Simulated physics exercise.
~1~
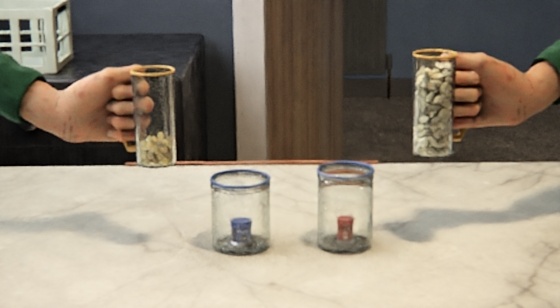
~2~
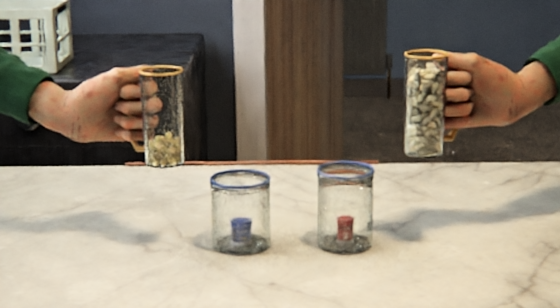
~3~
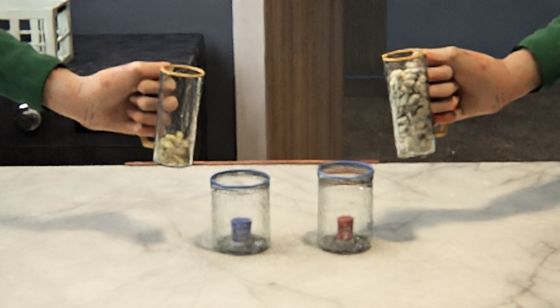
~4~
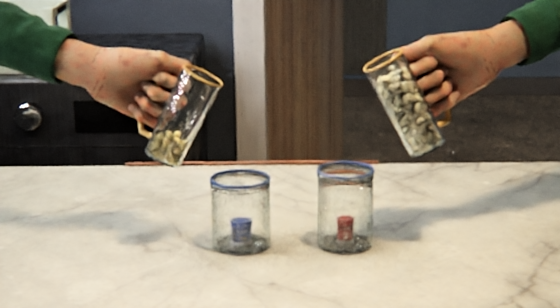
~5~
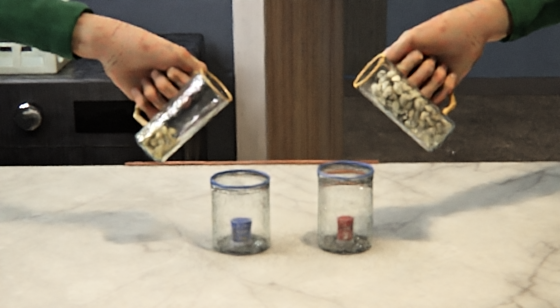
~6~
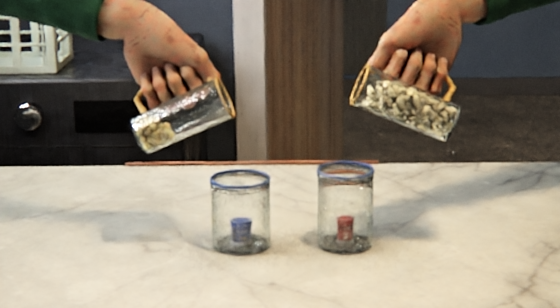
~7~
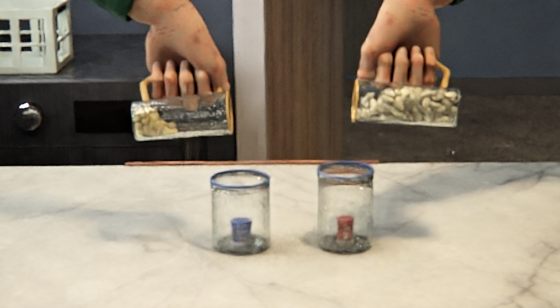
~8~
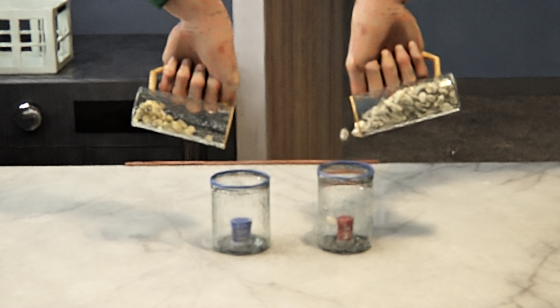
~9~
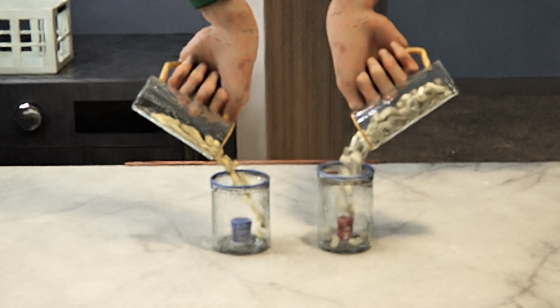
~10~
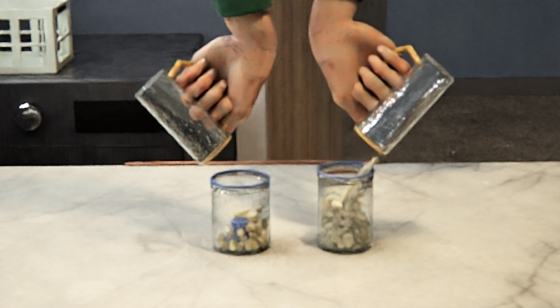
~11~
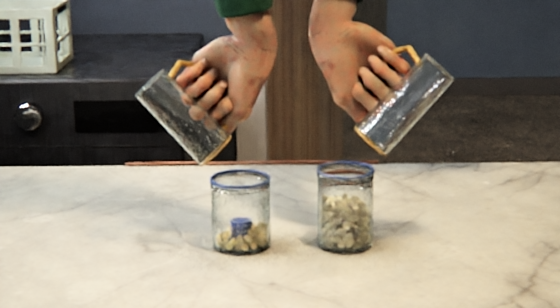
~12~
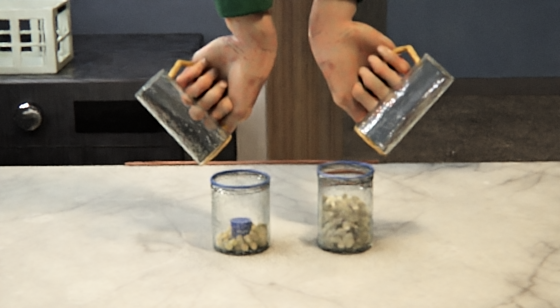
The footage shows two hands tipping glass cups of pale, pebble-like pieces over two clear jars on a marble surface, each holding a small object. Both cups empty, leaving the left jar's blue object still showing above a shallow layer and the right jar's red object covered.
